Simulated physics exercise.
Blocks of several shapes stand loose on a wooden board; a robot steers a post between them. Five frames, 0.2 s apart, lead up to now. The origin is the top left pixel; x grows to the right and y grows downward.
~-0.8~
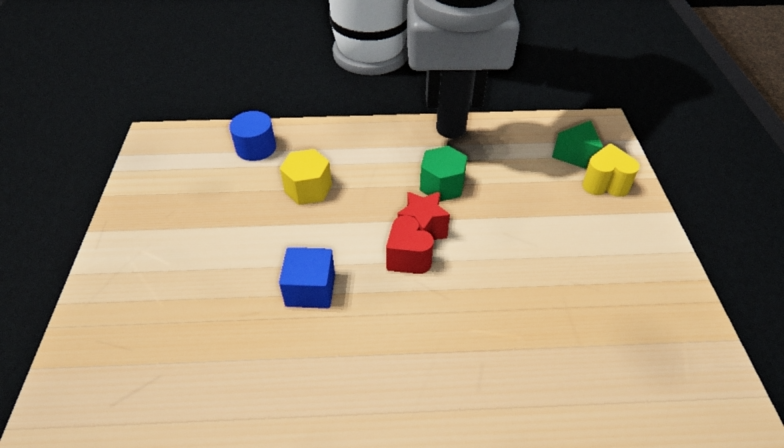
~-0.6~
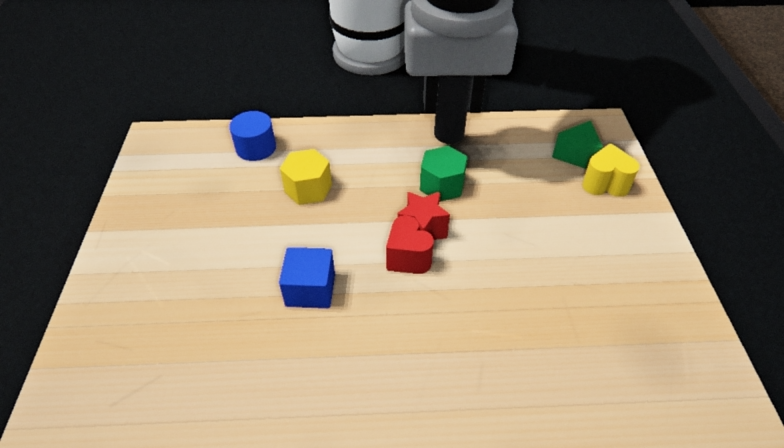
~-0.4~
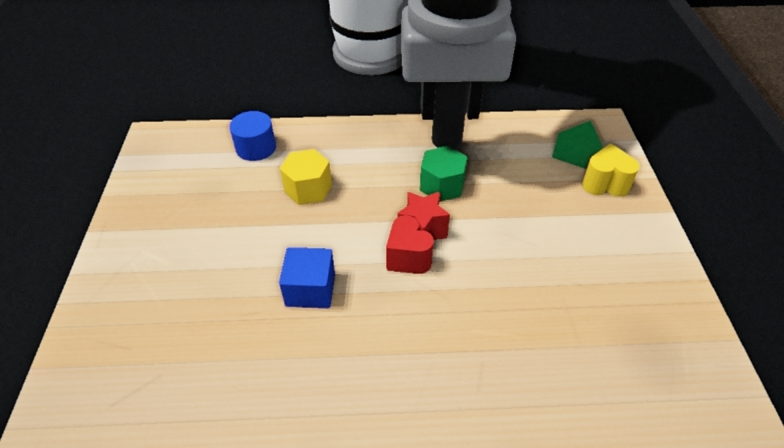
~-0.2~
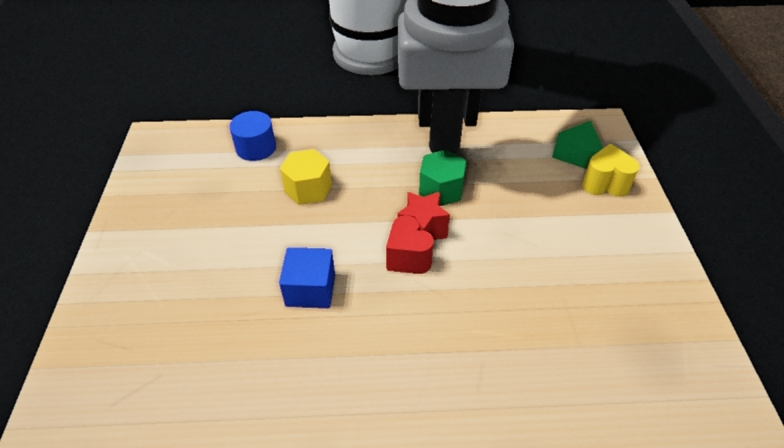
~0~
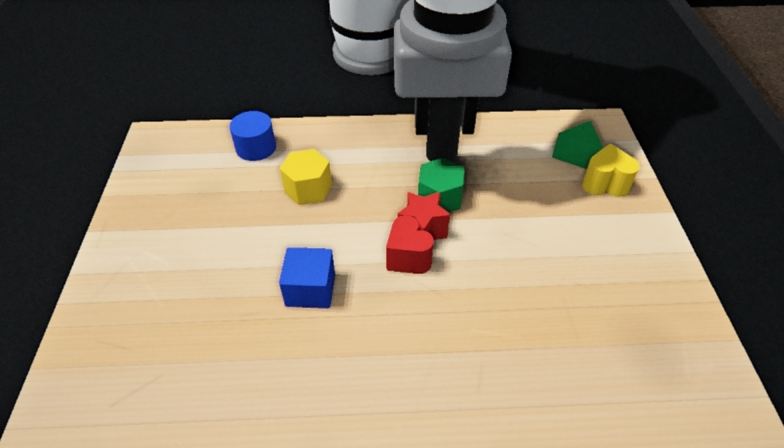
A pale striped wooden board on a dark surface is seen from above at an angle by a still camera. A blue cylinder, yellow hexagon and blue cube sit on the left, a green hexagonal block and red star and heart near the middle, and green and yellow blocks at upper right. A robot arm's dark post moves slightly toward the viewer, nudging the green hexagonal block toward the red star.
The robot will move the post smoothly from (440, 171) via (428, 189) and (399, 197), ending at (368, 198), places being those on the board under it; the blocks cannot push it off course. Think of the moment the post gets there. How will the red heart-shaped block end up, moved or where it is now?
That block moves.
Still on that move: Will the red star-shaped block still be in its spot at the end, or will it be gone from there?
By the time the path is finished, it has moved at least a centimetre.
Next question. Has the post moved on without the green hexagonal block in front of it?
In short: Yes.
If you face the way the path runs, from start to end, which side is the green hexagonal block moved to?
Toward the left.
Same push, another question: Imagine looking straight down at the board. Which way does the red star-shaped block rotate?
Seen from overhead, it turns clockwise.
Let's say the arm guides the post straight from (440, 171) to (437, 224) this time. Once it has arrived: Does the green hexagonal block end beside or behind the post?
No.
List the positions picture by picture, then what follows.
Post tip (451, 130); block tops, yellow hexagonal block (305, 164); red heart-shaped block (408, 235); red star-shaped block (424, 207); green hexagonal block (444, 161), in the first picture.
Post (449, 136); blocks unchanged, in the second picture.
Post (447, 142); blocks unchanged, in the third picture.
Post (444, 149); green hexagonal block (443, 165), in the fourth picture.
Post (441, 156); yellow hexagonal block (305, 164); red heart-shaped block (408, 235); red star-shaped block (424, 207); green hexagonal block (442, 174), in the fifth picture.
What follows on the original path. One third of the way, post (428, 175); red heart-shaped block (403, 242); red star-shaped block (428, 219), turned 30° clockwise; green hexagonal block (446, 192), turned 45° anticlockwise.
Two thirds of the way, post (399, 182); red heart-shaped block (402, 245); red star-shaped block (428, 222), turned 25° clockwise; green hexagonal block (445, 194), turned 55° anticlockwise.
At the end, post (367, 184); yellow hexagonal block in place; red heart-shaped block (402, 245); red star-shaped block (428, 222), turned 25° clockwise; green hexagonal block (445, 194), turned 55° anticlockwise.
